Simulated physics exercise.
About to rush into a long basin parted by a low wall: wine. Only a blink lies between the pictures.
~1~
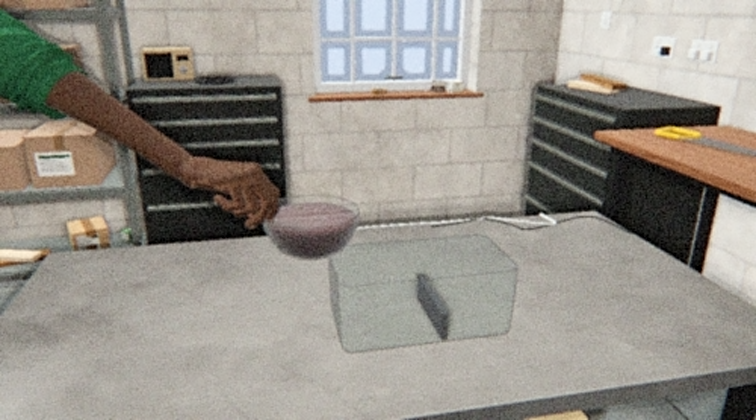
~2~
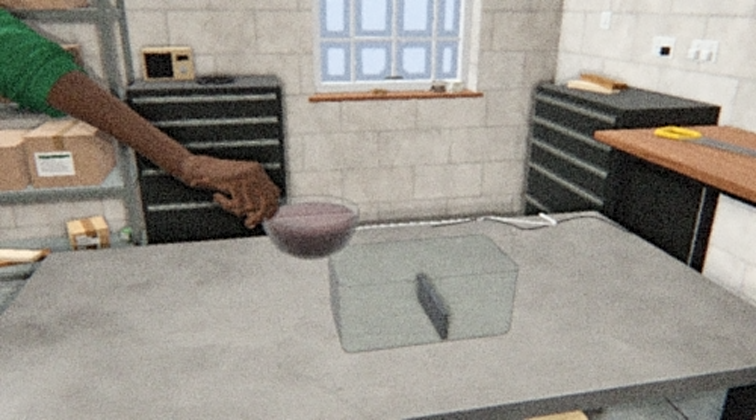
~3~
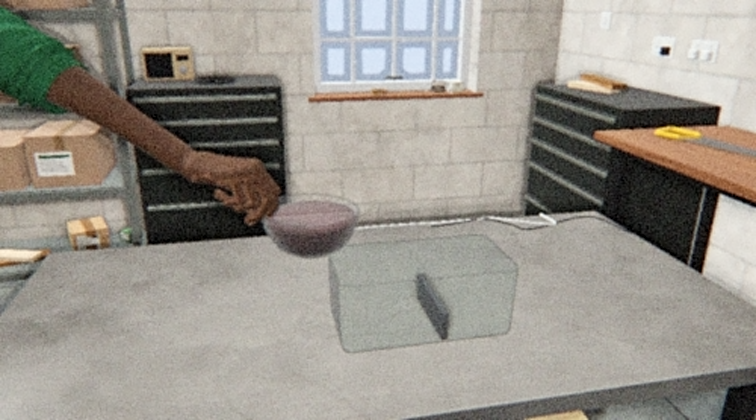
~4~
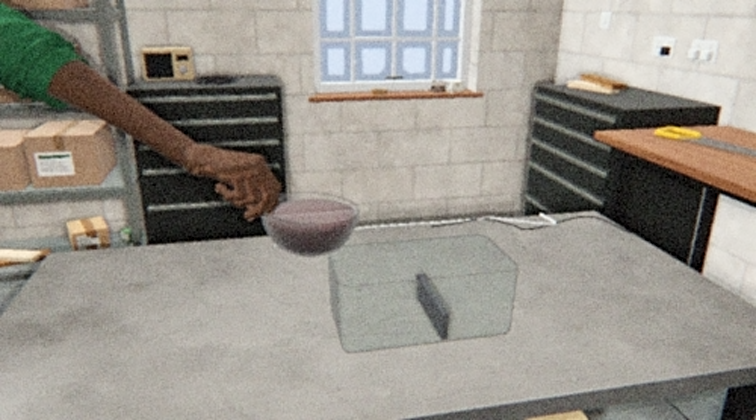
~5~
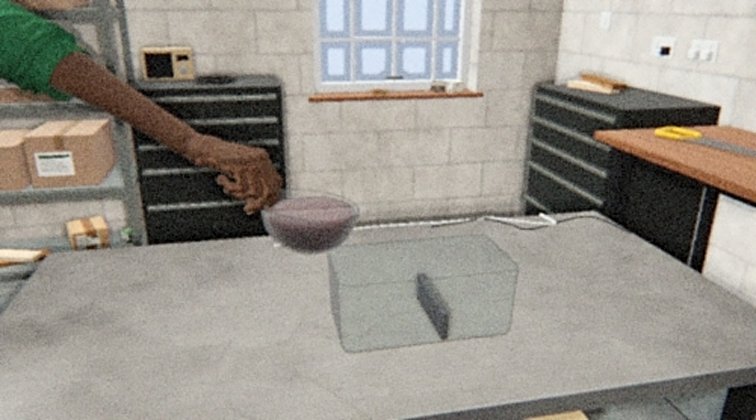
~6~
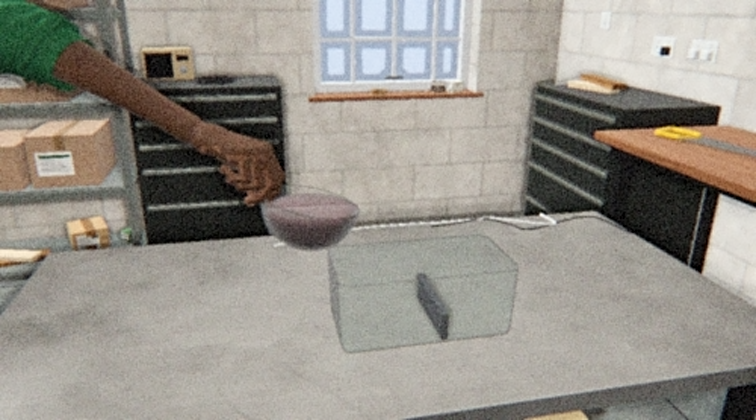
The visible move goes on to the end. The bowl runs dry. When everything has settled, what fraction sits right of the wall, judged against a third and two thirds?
Low band.
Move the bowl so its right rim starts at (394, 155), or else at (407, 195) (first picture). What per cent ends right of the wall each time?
The first start yields 90 per cent, the second 90 per cent.
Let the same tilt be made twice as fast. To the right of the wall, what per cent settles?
Roughly 25 in a hundred.
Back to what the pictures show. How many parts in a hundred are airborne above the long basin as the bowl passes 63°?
Roughly 35 %.
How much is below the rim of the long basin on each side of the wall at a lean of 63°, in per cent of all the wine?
About 10 per cent left, 0 per cent right.
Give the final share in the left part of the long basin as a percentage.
I'd put it at about 85 per cent.
A moment on, the bowl is tipped part way and 51 per cent is still to pour, 12 is left of the wall and 0 right of it.
Next, the bowl is tipped on its side and 5 per cent is still to pour, 67 is left of the wall and 12 right of it.
Then the bowl is tipped on its side and 0 per cent is still to pour, 86 is left of the wall and 13 right of it.
Later the bowl is tipped on its side and 0 per cent is still to pour, 86 is left of the wall and 14 right of it.
Finally, 86 per cent lies left of the wall, 14 right of it and 1 outside.
